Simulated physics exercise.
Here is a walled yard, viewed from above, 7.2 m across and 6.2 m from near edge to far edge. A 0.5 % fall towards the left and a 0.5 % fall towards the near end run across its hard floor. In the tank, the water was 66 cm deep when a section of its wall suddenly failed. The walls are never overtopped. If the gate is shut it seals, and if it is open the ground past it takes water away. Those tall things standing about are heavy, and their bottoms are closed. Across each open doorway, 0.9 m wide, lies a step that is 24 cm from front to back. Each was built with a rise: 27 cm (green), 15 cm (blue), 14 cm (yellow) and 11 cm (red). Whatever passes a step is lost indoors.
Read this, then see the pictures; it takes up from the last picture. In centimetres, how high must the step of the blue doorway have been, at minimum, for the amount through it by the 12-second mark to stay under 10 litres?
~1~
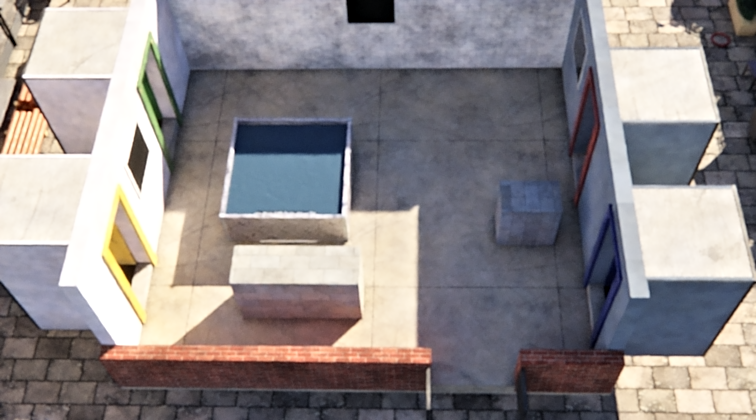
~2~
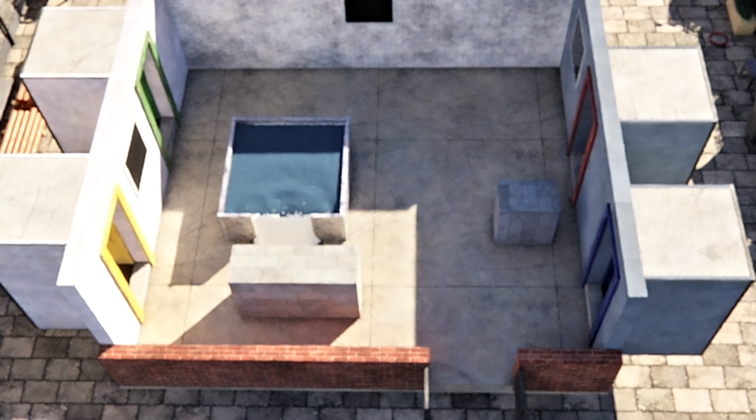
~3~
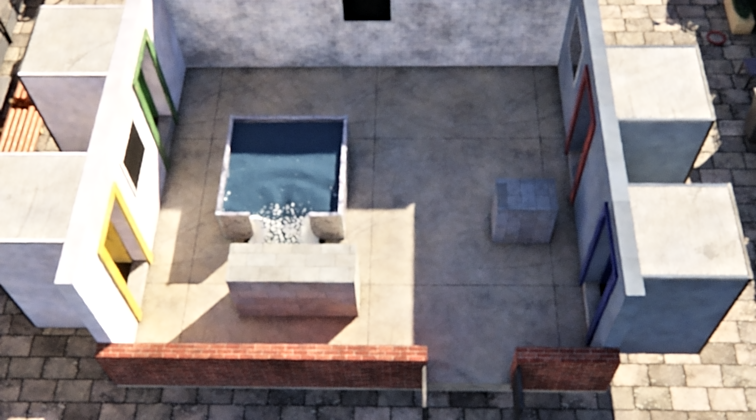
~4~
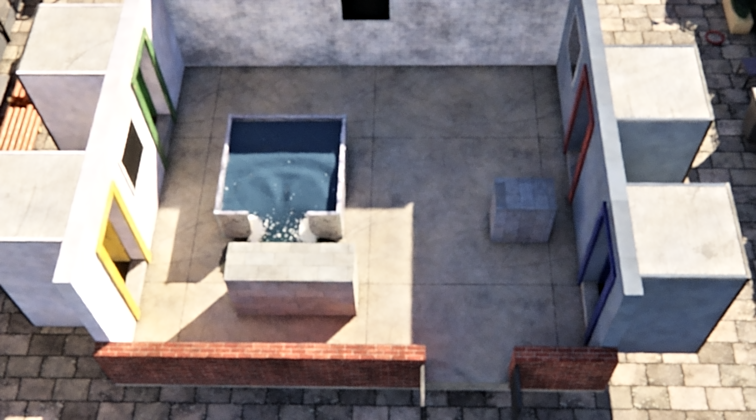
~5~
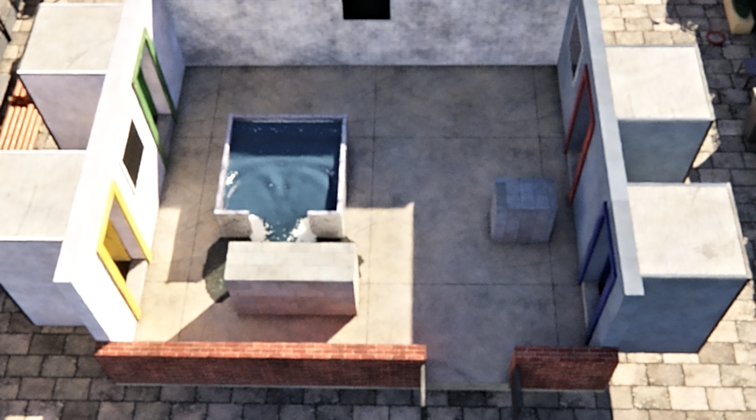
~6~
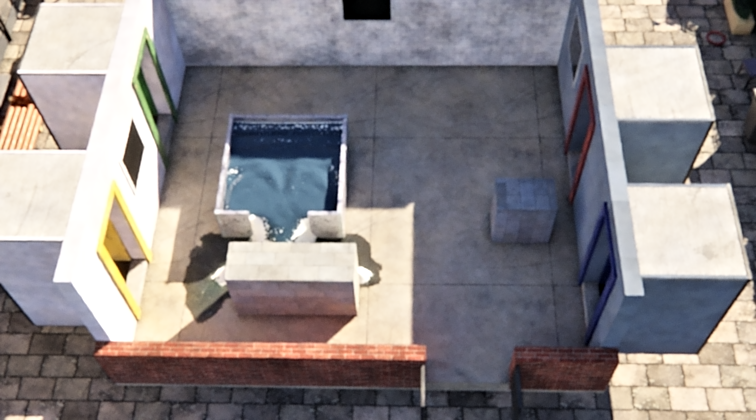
It must have been at least 8 cm high.
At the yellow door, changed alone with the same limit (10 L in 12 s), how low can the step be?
For yellow, a step near 22 cm.
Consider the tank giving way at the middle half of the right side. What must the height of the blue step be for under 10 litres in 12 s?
In that case about 10.5 cm.
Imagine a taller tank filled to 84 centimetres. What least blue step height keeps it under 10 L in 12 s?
Then around 12.0 centimetres.
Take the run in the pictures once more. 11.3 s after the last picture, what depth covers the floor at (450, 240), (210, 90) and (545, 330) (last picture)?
That's 5, 7 and 4 cm, in the order given.
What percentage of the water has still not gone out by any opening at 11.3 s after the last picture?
Water still present: Approx. 90 %.
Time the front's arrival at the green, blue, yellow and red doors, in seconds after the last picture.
Reading them off: Green 1.3 s, then blue 1.8 s, then yellow 0.4 s, then red 2.0 s.
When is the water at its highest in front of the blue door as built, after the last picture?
Around 2.6 s, give or take.
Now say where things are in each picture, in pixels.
The tank at (288, 169) is whole and still, 66 cm deep; the blue door at (601, 283) is dry, in the first frame.
The front is at a hidden place, 0.3 m from the gap at (285, 231); 0.2 m2 of floor is wet, 66 cm left at the back, in the second frame.
The front is at a hidden place, 0.8 m from the gap at (283, 230); 0.8 m2 of floor is wet, 66 cm left at the back, in the third frame.
The front is at a hidden place, 0.9 m from the gap at (281, 229); 1.2 m2 of floor is wet, 66 cm left at the back, in the fourth frame.
The front is at (218, 295), 1.3 m from the gap at (282, 228); 1.7 m2 of floor is wet, 62 cm left at the back, in the fifth frame.
The gap is at (282, 228), the front 1.7 m out at (198, 311); the back of the tank holds 55 cm; 3.4 m in a straight line remain to the blue door at (596, 281), in the sixth frame.
Then, 0.7 s after the last picture water covers 20 % of the floor, deepest (53 cm) near (275, 273); it has not reached the blue door.
Then, 2.3 s after the last picture water covers 55 % of the floor, deepest (30 cm) near (275, 273); 10 cm at the blue door, 0 litres in over its 15 cm step.
Then, 11.3 s after the last picture water covers 95 % of the floor, deepest (10 cm) near (361, 68); 6 cm at the blue door, 0 litres in over its 15 cm step.
At the blue door as built, the water peaked near 11 cm, 2.5 s after the last picture.
With a step of 7 cm, 21 litres would have come in within the 12 s; with 9.5 cm, 4 litres. So under 10 litres takes about 8 cm.
